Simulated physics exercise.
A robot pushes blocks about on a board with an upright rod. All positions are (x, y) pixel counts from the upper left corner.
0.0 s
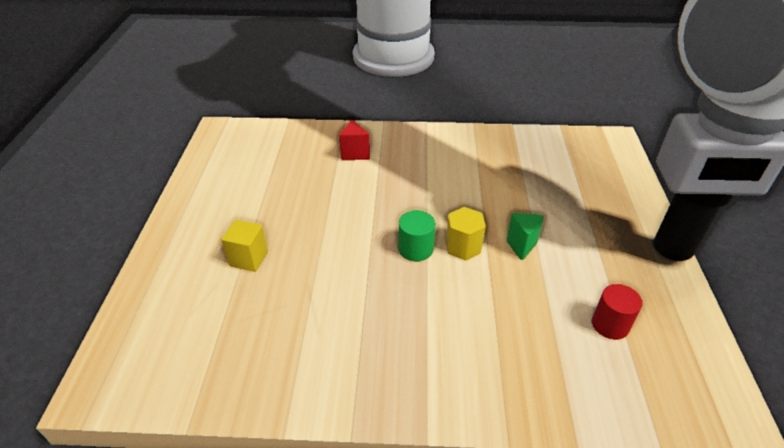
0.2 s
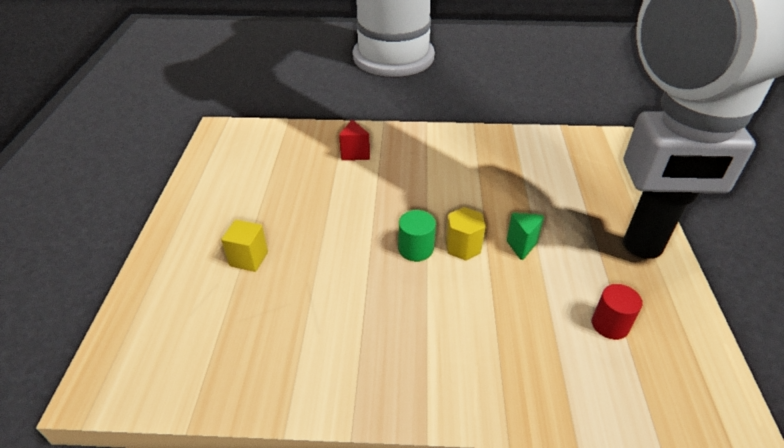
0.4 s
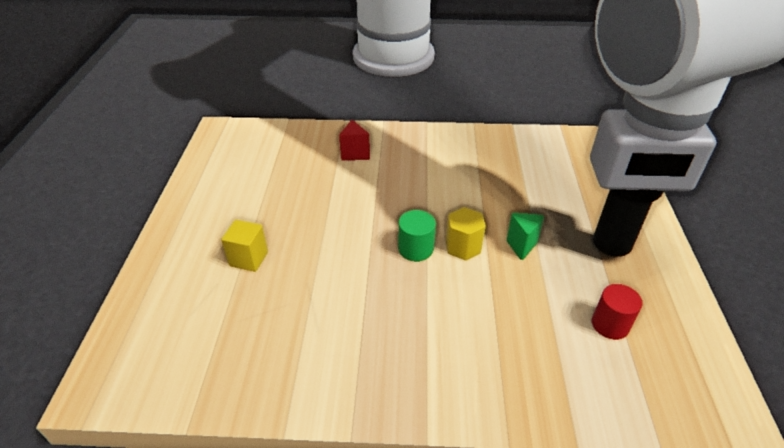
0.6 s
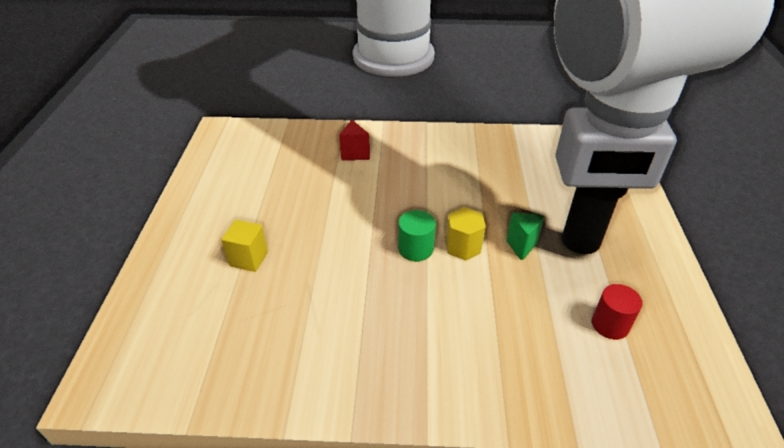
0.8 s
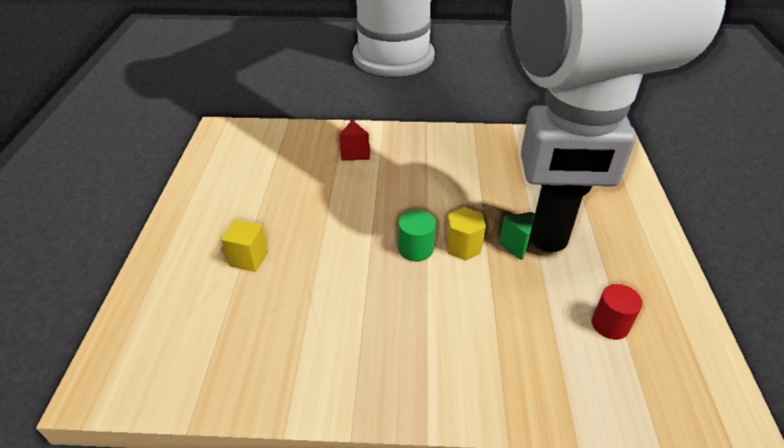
On a wooden board, a robot's black rod moves left and nudges a green block.
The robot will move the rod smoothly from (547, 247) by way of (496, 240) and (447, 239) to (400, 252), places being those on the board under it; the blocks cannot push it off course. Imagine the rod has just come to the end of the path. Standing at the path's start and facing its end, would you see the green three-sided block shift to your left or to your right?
Heads left.
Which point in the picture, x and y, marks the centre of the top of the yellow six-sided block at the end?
I'd say the yellow six-sided block ends with its top centre at (393, 252).
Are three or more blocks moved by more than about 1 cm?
Yes, that is what happens.
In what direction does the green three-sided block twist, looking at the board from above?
Watching from overhead, you'd notice the green three-sided block rotating counter-clockwise.
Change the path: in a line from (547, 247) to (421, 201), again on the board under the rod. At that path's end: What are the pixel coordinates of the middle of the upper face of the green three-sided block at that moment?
At roughly (489, 218).
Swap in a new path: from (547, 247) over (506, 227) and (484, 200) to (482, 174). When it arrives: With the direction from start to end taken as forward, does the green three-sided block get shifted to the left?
I believe so.
The first path, step by step. One third of the way, rod (496, 231); green circle (410, 221); yellow six-sided block (448, 222), turned 40° clockwise; green three-sided block (478, 226), turned 60° anticlockwise.
Two thirds of the way, rod (447, 231); green circle (384, 225); yellow six-sided block (422, 231), turned 40° clockwise; green three-sided block (468, 234), turned 105° anticlockwise.
At the end, rod (400, 244); green circle (362, 230); yellow six-sided block (393, 252), turned 30° anticlockwise; green three-sided block (468, 234), turned 105° anticlockwise.
